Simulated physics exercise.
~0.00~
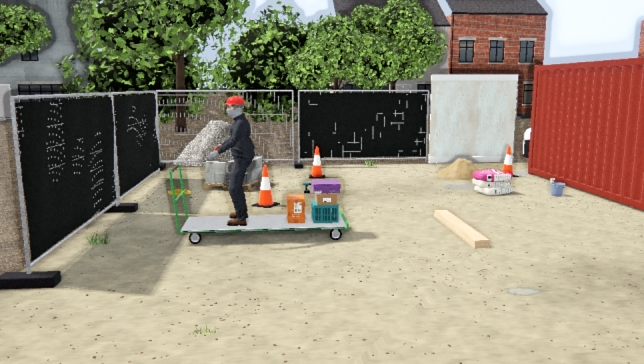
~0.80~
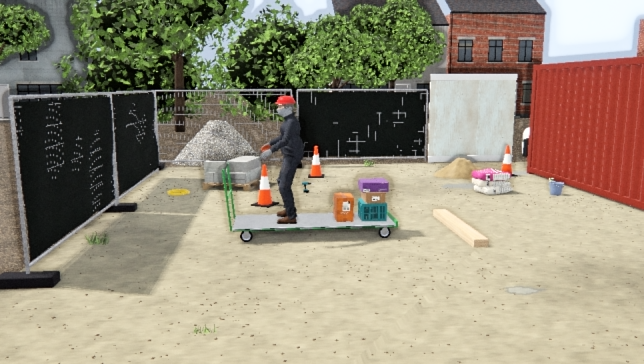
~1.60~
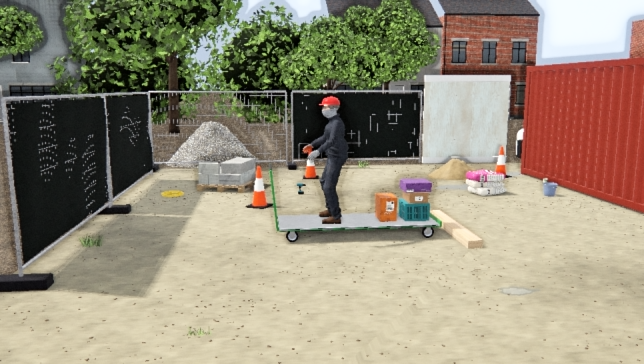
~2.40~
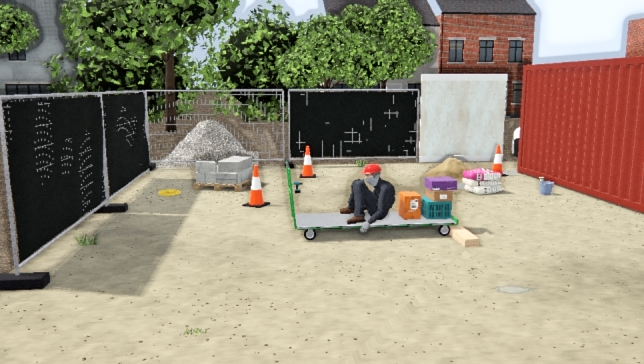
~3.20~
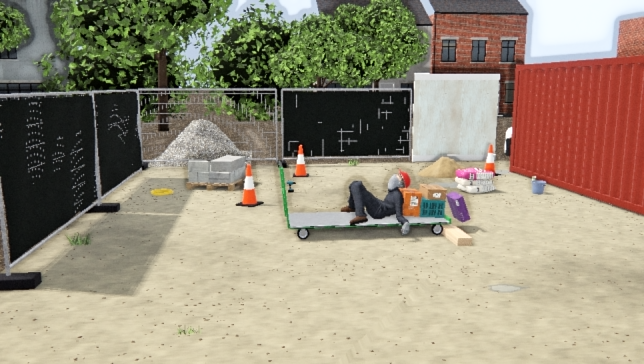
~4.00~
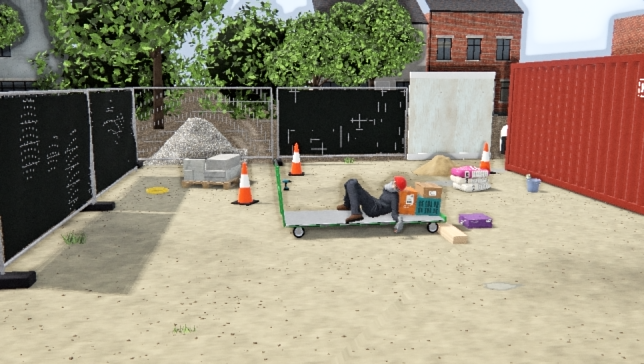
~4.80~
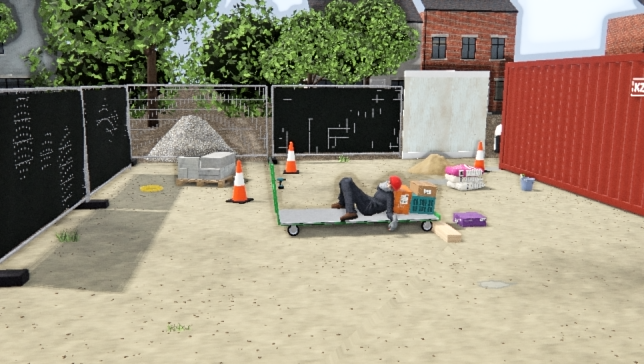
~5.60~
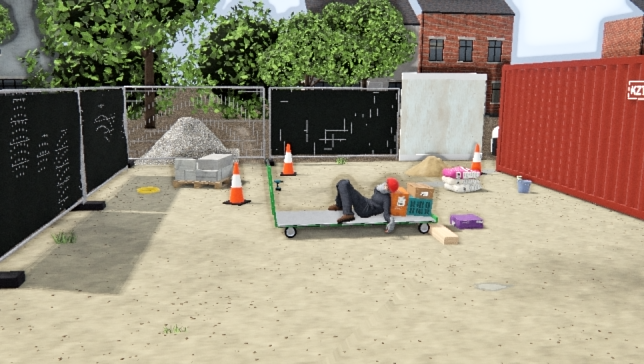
A person riding a trolley falls backward when it hits a beam, and only the purple parcel tumbles off.
